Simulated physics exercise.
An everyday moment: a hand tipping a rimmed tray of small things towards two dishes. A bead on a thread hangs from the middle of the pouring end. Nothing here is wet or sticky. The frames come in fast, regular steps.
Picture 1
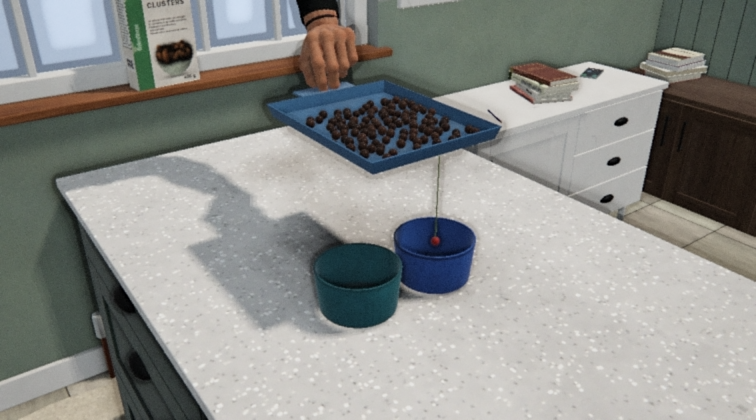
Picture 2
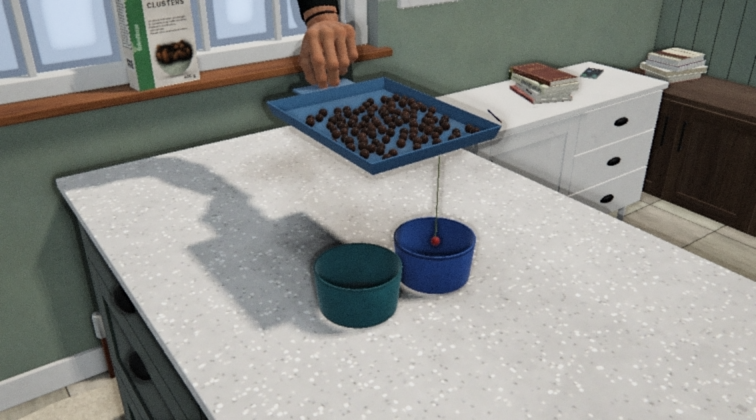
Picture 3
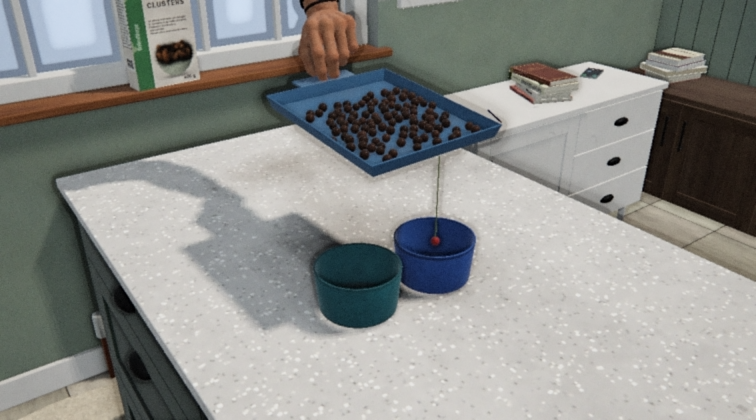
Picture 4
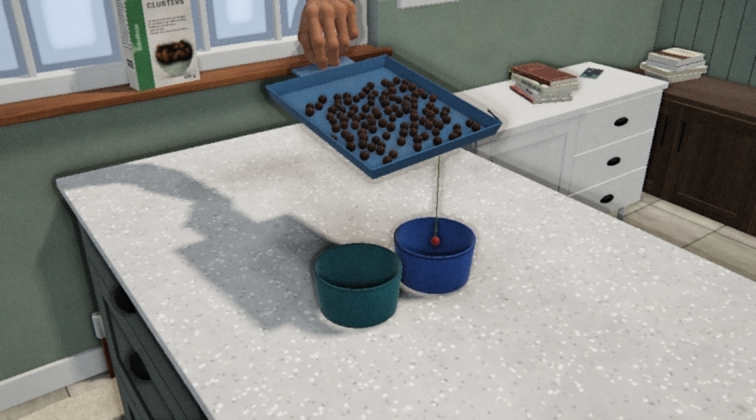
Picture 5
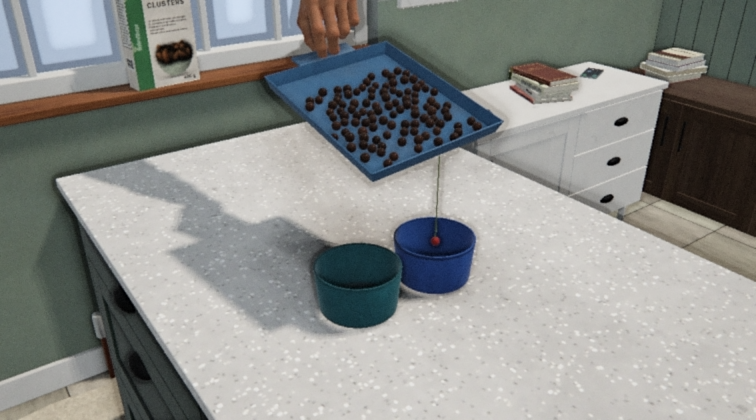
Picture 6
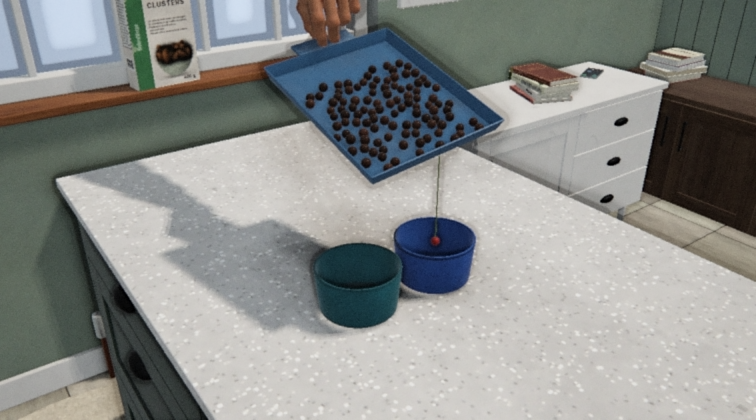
A hand at the top holds a blue rimmed tray of dark chocolate balls above a speckled pale counter in a green-walled room, seen from above at an angle. Below sit a teal dish on the left and a blue dish on the right, with a red bead hanging on a thread. The hand gradually tilts the tray towards its near left corner, the balls shifting slightly, while the camera stays still.
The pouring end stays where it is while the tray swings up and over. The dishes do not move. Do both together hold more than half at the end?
Caught overall: Less than half.
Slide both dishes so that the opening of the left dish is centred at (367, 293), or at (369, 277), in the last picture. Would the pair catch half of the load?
In turn: Most of it; the larger part.
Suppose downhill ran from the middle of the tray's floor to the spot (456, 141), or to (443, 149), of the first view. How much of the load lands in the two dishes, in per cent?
About 0 and 0 per cent.
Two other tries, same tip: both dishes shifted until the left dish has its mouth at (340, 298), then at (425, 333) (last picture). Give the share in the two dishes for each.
About 70 and 0 per cent.
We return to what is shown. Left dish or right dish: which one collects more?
The winner is left.
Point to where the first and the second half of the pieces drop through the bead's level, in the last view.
At about (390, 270), then at (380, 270).
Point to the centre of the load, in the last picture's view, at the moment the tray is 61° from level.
Roughly at (396, 156).
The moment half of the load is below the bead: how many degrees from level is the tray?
Roughly 85°.
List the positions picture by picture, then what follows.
Corners of the pouring end near (373, 160) and (495, 126), level; middle of the load near (388, 122), chocolate balls; left dish near (383, 302); right dish near (461, 270); bead on its thread near (435, 241), in the first frame.
Corners of the pouring end near (373, 161) and (495, 125), level; middle of the load near (388, 121), in the second frame.
Corners of the pouring end near (373, 163) and (496, 124), tipped barely, lowest at the left corner; middle of the load near (388, 117), in the third frame.
Corners of the pouring end near (373, 166) and (497, 122), tipped a little, lowest at the left corner; middle of the load near (388, 111), in the fourth frame.
Corners of the pouring end near (373, 170) and (497, 120), tipped a little, lowest at the left corner; middle of the load near (389, 106), in the fifth frame.
Corners of the pouring end near (374, 173) and (498, 119), tipped clearly, lowest at the left corner; middle of the load near (390, 104), the whole lot on the move; left dish near (383, 302); right dish near (461, 270), in the sixth frame.
Shortly afterwards, tray tipped steeply; the bulk on the tray; only a few in the left dish; only a few outside both; a little in the air.
Next, tray tipped right over; only a few on the tray; near a quarter in the left dish; near half outside both; a little in the air.
Some moments later, tray tipped past a quarter turn; near a third in the left dish; near two thirds outside both.
In the end, tray tipped past a quarter turn; near a third in the left dish; none at all in the right dish; near two thirds outside both.
